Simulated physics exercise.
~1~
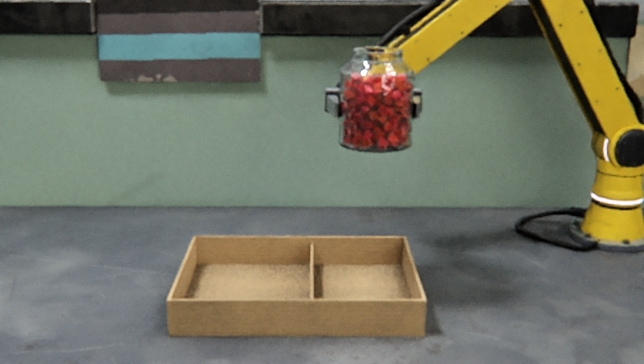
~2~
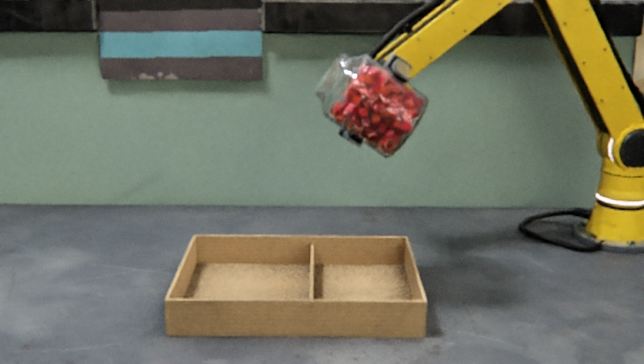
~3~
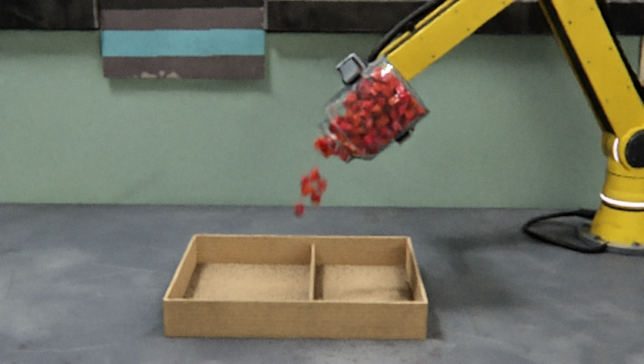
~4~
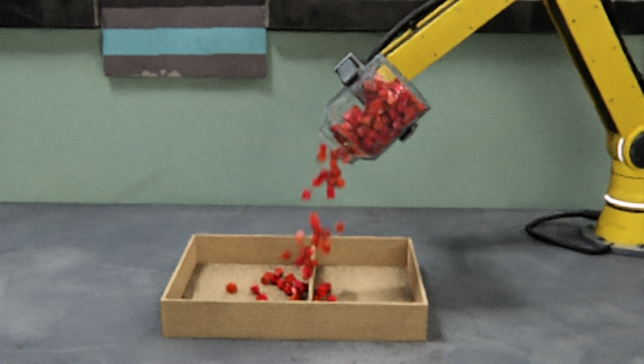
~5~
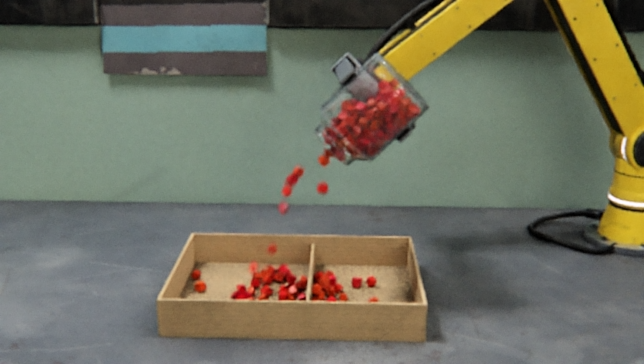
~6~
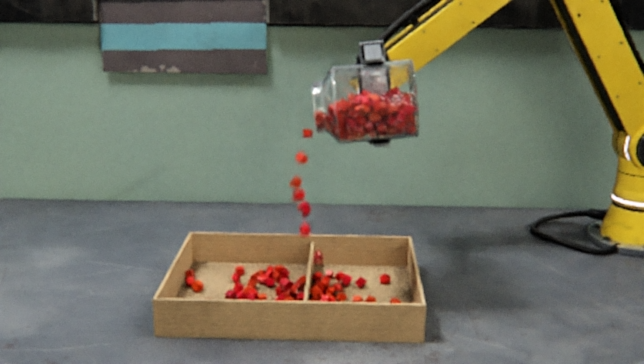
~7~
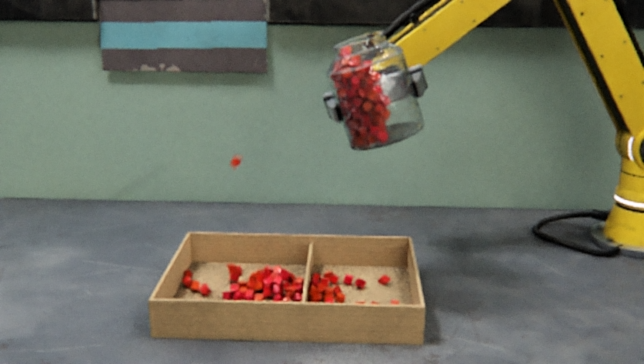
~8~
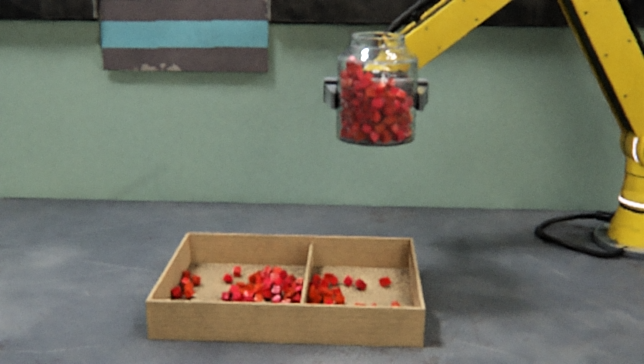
A yellow robot arm at the right holds a clear jar full of red vegetable dice above a grey table, seen from the front against a green wall with a striped cloth hanging at upper left. Below stands an open tan tray split in two by a cross wall. The arm tips the jar to the left until its mouth points down, and dice tumble out, landing on both sides of the divider. It then turns the jar back upright as the last pieces fall. Most dice remain in the jar, while the tray holds scattered heaps, the larger in the left part.
